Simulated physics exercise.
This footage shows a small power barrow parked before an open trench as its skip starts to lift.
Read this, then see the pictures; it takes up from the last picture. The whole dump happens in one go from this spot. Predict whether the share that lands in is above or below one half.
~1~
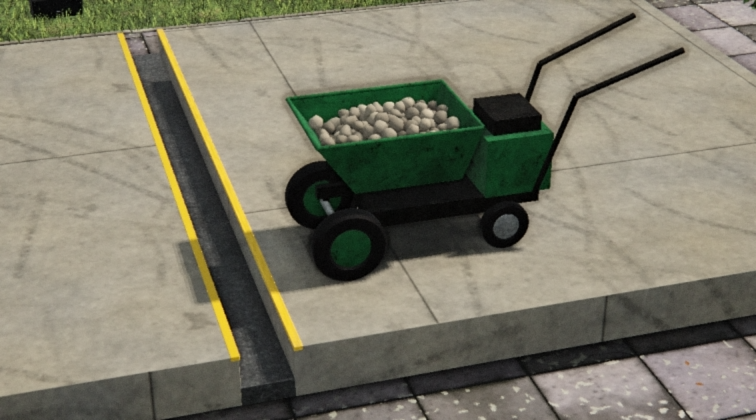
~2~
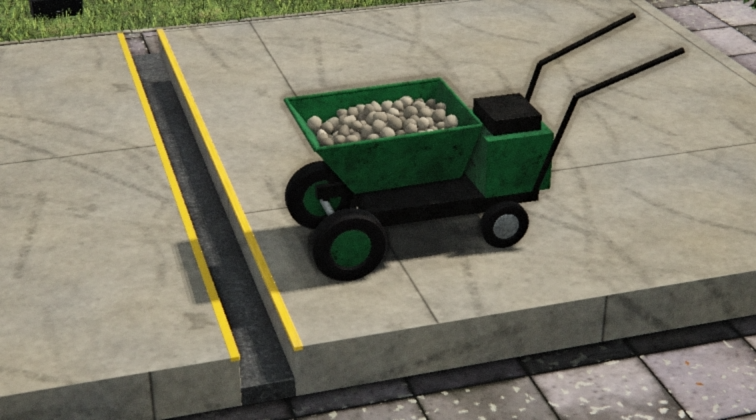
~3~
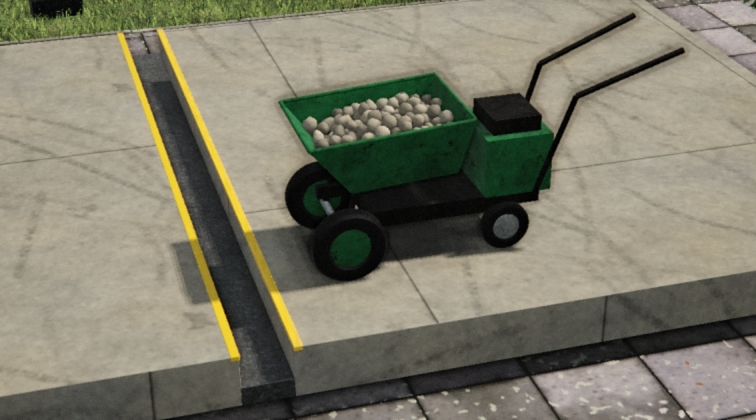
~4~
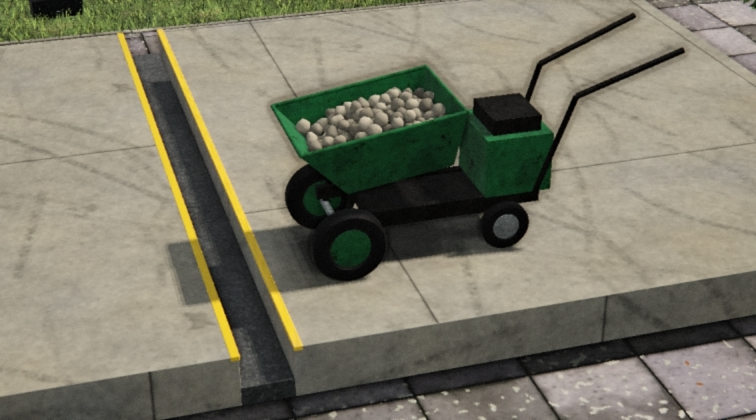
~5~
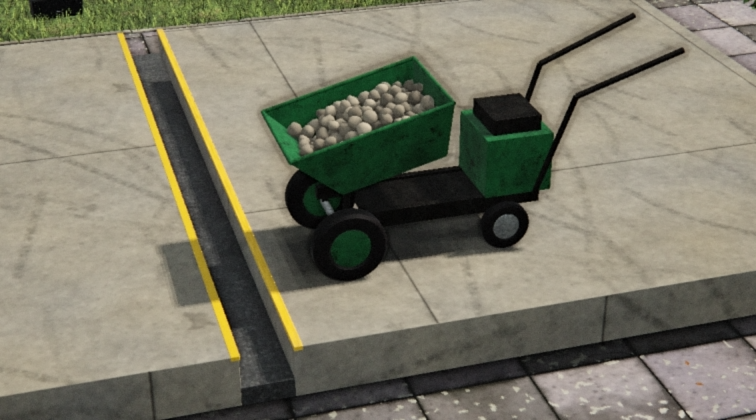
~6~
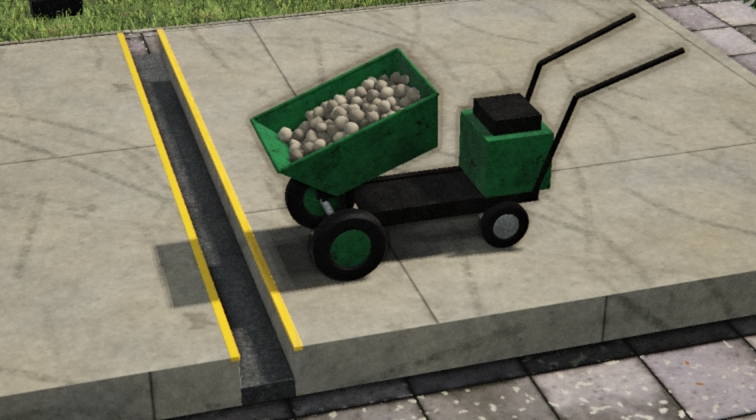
The trench will hold a lesser part of the load.
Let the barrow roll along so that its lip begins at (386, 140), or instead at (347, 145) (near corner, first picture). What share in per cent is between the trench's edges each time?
Estimates, in order: 80 % then 70 %.
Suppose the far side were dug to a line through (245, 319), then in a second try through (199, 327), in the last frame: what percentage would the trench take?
Estimated share: Try 1 approx. 0 in a hundred, try 2 approx. 60 in a hundred.
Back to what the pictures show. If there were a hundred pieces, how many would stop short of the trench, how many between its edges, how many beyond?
Out of a hundred: Short 0; between 25; beyond 75.
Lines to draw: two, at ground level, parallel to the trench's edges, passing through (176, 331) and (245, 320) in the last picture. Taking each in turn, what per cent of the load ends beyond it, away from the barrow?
40 % and 80 %.
Shortly afterwards, skip tipped steeply; the whole lot in the skip.
Next, skip tipped right over; the bulk in the skip; only a few in or heaped over the trench; a little beyond it; a little falling.
Some moments later, skip tipped right over; a little in the skip; a little in or heaped over the trench; the bulk beyond it.
In the end, skip tipped right over; near a quarter in or heaped over the trench; the bulk beyond it.
